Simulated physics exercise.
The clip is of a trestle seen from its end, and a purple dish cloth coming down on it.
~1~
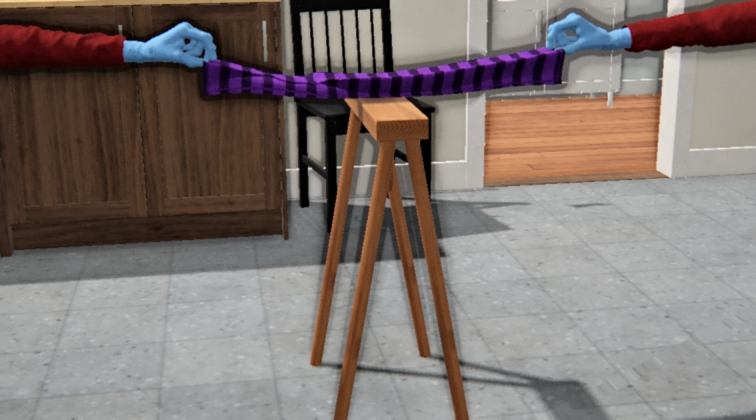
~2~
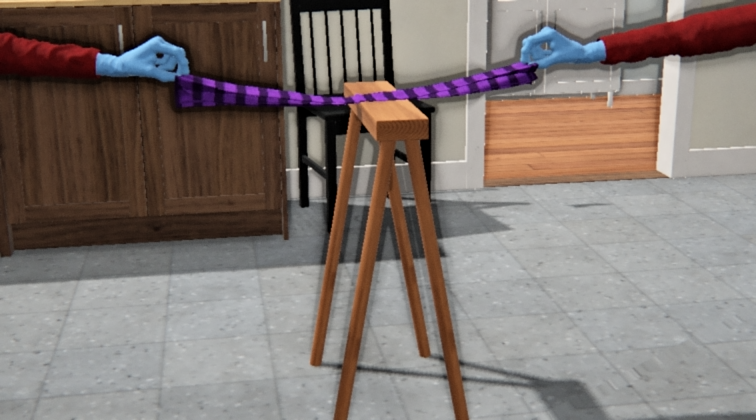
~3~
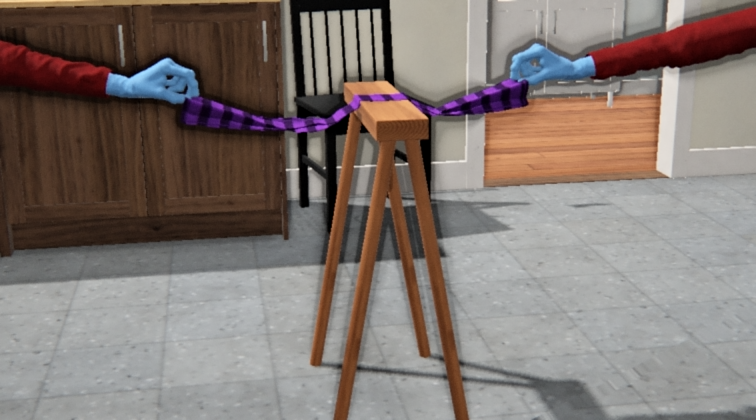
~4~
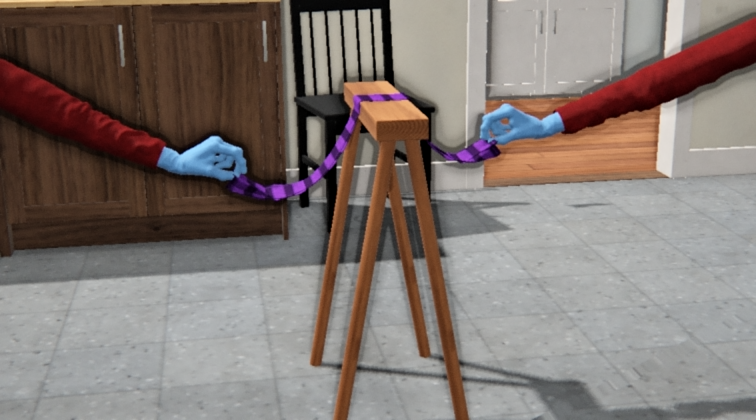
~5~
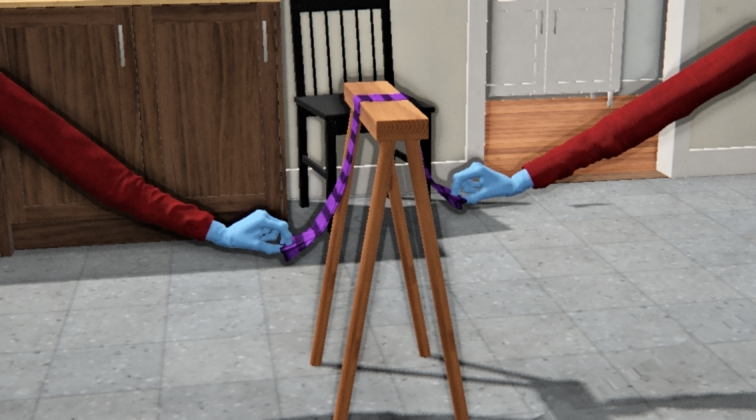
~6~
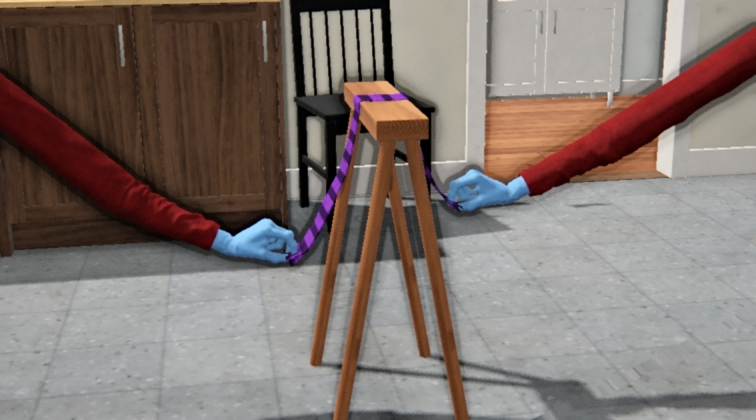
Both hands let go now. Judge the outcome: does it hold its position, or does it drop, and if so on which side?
It does not come off.
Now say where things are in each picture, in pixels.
Left end (209, 95); right end (557, 84); top of the trestle (403, 124), in the first frame.
Left end (182, 107); right end (526, 83), in the second frame.
Left end (188, 112); right end (520, 101); top of the trestle (403, 124), in the third frame.
Left end (231, 188); right end (489, 148), in the fourth frame.
Left end (289, 250); right end (450, 201), in the fifth frame.
Left end (291, 253); right end (449, 201); both sides about alike, in the sixth frame.
Then, 0.68 s past the final frame, dish cloth hanging on both sides, left end near (402, 266), right end near (395, 224).
Then, 1.44 s past the final frame, dish cloth hanging on both sides, left end near (367, 274), right end near (384, 223).
When it is over, dish cloth hanging on both sides, left end near (379, 273), right end near (421, 223). The purple dish cloth hangs there.
